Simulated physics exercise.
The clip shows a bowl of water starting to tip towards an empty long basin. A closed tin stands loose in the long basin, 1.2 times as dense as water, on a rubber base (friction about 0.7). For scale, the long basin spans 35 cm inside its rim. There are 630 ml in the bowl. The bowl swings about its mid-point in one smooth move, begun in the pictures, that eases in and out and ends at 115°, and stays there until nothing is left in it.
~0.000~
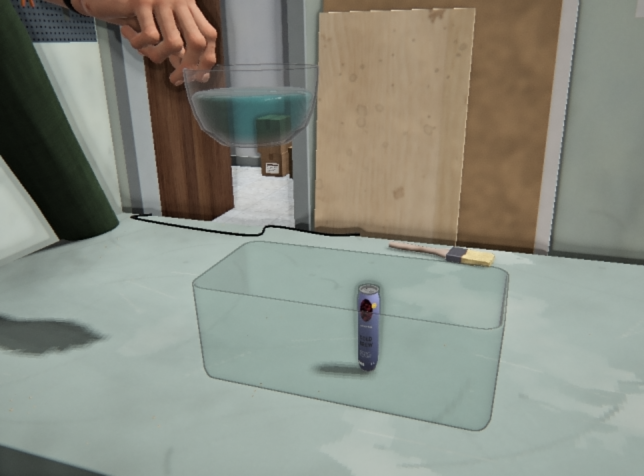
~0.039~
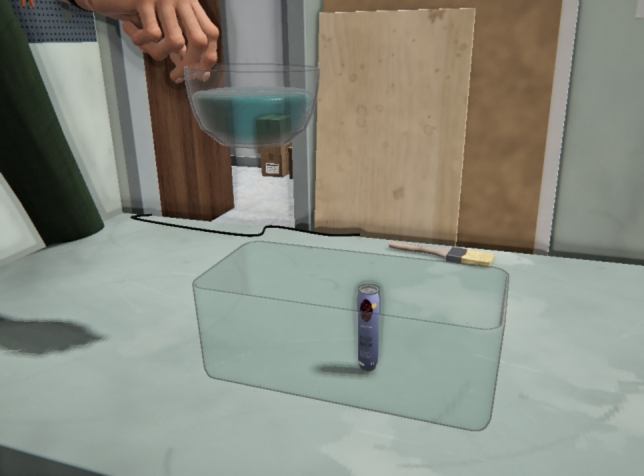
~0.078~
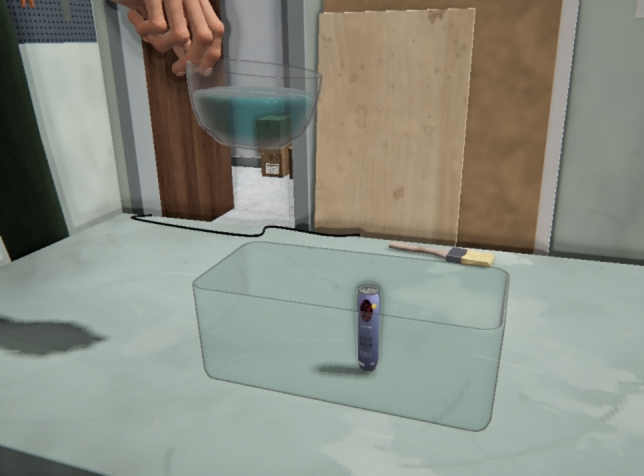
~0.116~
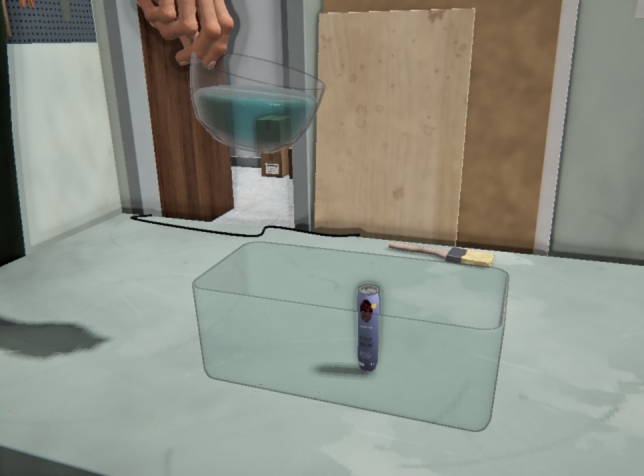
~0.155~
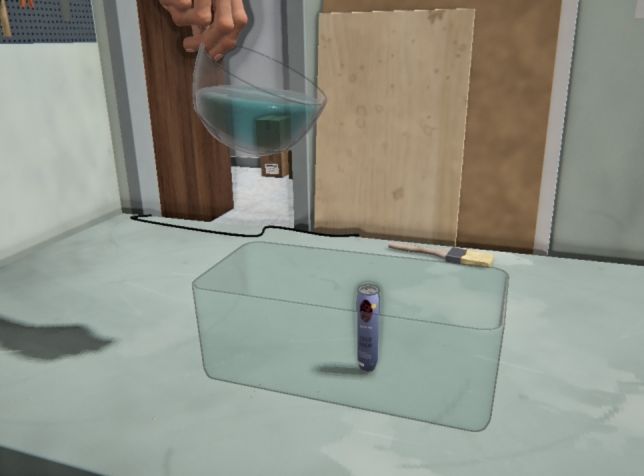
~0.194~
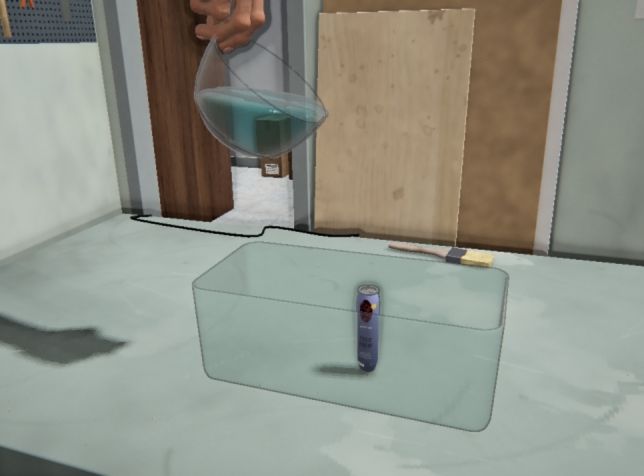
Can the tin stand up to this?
The tin goes over.
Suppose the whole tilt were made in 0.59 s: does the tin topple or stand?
Then it goes over.
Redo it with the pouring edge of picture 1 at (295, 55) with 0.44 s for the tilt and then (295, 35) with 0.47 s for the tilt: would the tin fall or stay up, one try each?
First it goes over; then it goes over.
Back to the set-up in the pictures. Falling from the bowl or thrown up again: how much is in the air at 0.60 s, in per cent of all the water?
Near 7 in a hundred.
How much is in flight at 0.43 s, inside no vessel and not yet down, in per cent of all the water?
Near 68 in a hundred.
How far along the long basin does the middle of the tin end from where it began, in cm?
Some 2.5 cm.
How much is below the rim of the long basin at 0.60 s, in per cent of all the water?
About 94 per cent.
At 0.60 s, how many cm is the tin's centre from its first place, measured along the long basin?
About 2 cm.
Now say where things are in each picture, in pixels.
In the first picture, it leans 0°; its right rim is at (314, 69); the water meets the walls at (203, 92) and (312, 93); the long basin's rim runs from (221, 262) to (506, 298); the tin's top is at (369, 293).
In the second picture, it leans 2°; its right rim is at (315, 72); the water meets the walls at (203, 91) and (312, 94).
In the third picture, it leans 7°; its right rim is at (317, 79); the water meets the walls at (204, 90) and (313, 97).
In the fourth picture, it leans 16°; its right rim is at (320, 91); the water meets the walls at (205, 89) and (316, 101).
In the fifth picture, it leans 27°; its right rim is at (321, 106); the water meets the walls at (208, 88) and (319, 105).
In the sixth picture, it leans 40°; its right rim is at (320, 124); the water meets the walls at (209, 90) and (323, 113); 1 per cent is over the edge.
Then, 0.43 s in, the tilt is 112° and 11 per cent is still to pour; the tin stands where it began.
Then, 0.60 s in, the tilt is 115° and 0 per cent is still to pour; the tin leans 22°.
Then, 0.78 s in, the tilt is 115° and 0 per cent is still to pour; the tin leans 17°.
Then, 0.98 s in, the tilt is 115° and 0 per cent is still to pour; the tin lies on its side.
Finally, the tin lies on its side.
